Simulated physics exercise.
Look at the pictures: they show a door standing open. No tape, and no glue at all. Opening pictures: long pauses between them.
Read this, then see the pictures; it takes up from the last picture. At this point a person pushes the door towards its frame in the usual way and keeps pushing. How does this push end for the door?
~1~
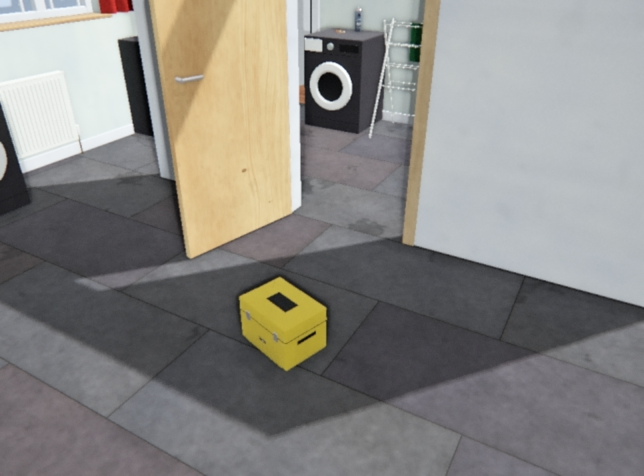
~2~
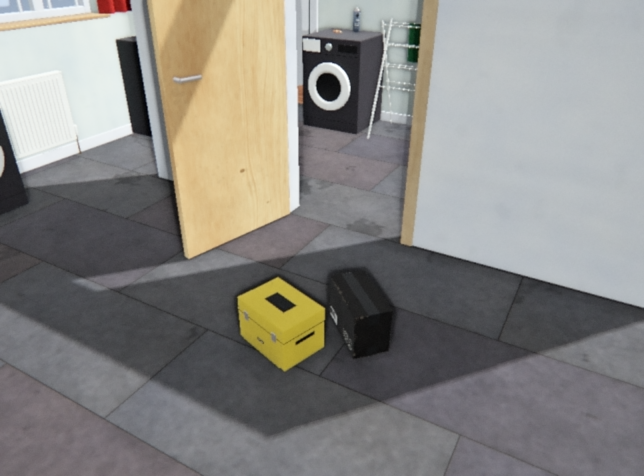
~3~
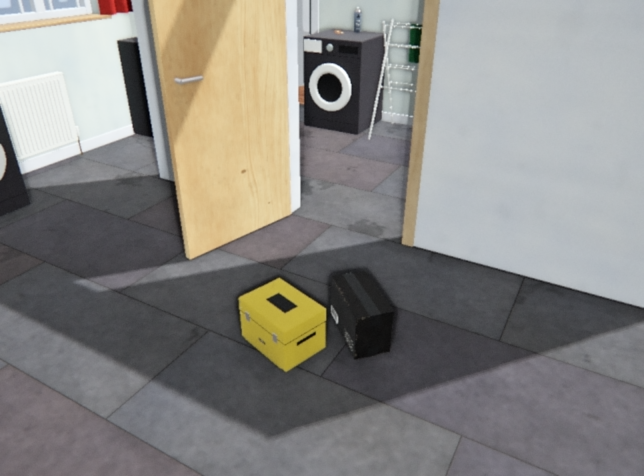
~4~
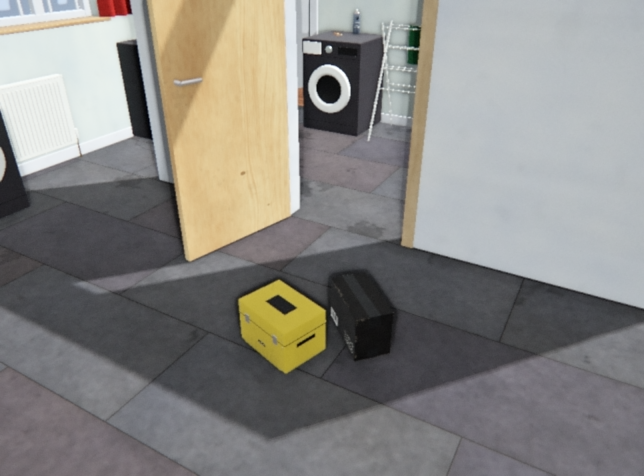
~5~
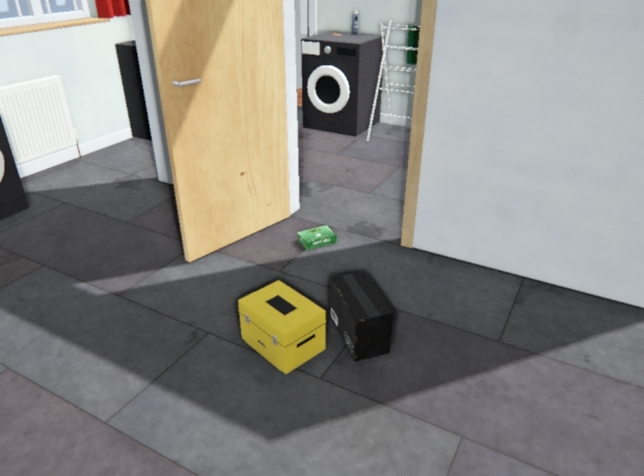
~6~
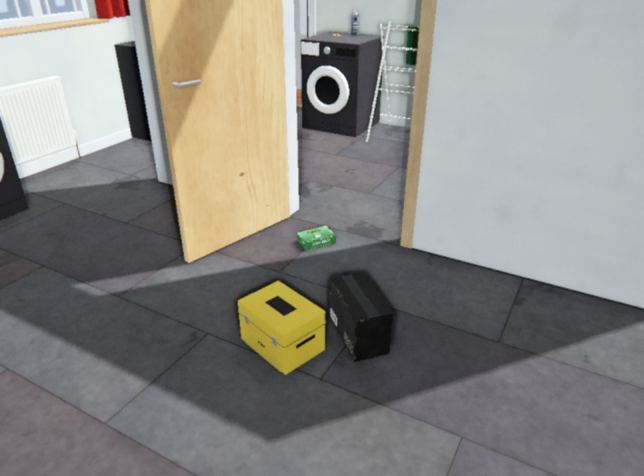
It comes to rest in the frame.
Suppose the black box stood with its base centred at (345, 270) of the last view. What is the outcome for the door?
It is held back then.
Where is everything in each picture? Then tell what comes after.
Door wide open and still; yellow toolbox (283, 322), in the first picture.
Door wide open and still; yellow toolbox (281, 322); black box (359, 313), in the second picture.
Door wide open and still; yellow toolbox (283, 323); black box (360, 313), in the third picture.
Door wide open and still; yellow toolbox (282, 324); black box (360, 315), in the fourth picture.
Door wide open and still; yellow toolbox (282, 325); black box (360, 315), in the fifth picture.
Door wide open and still; green packet (317, 238); yellow toolbox (282, 326), in the sixth picture.
Then, 1.40 s later than the last frame, open by 51°.
Then, 2.00 s later than the last frame, open by 20°; green packet moved about its own width near (344, 231).
When it is over, open by 0°; moved from the start, green packet; the other 2 as before. End places, in pixels of the last picture, green packet near (357, 220).
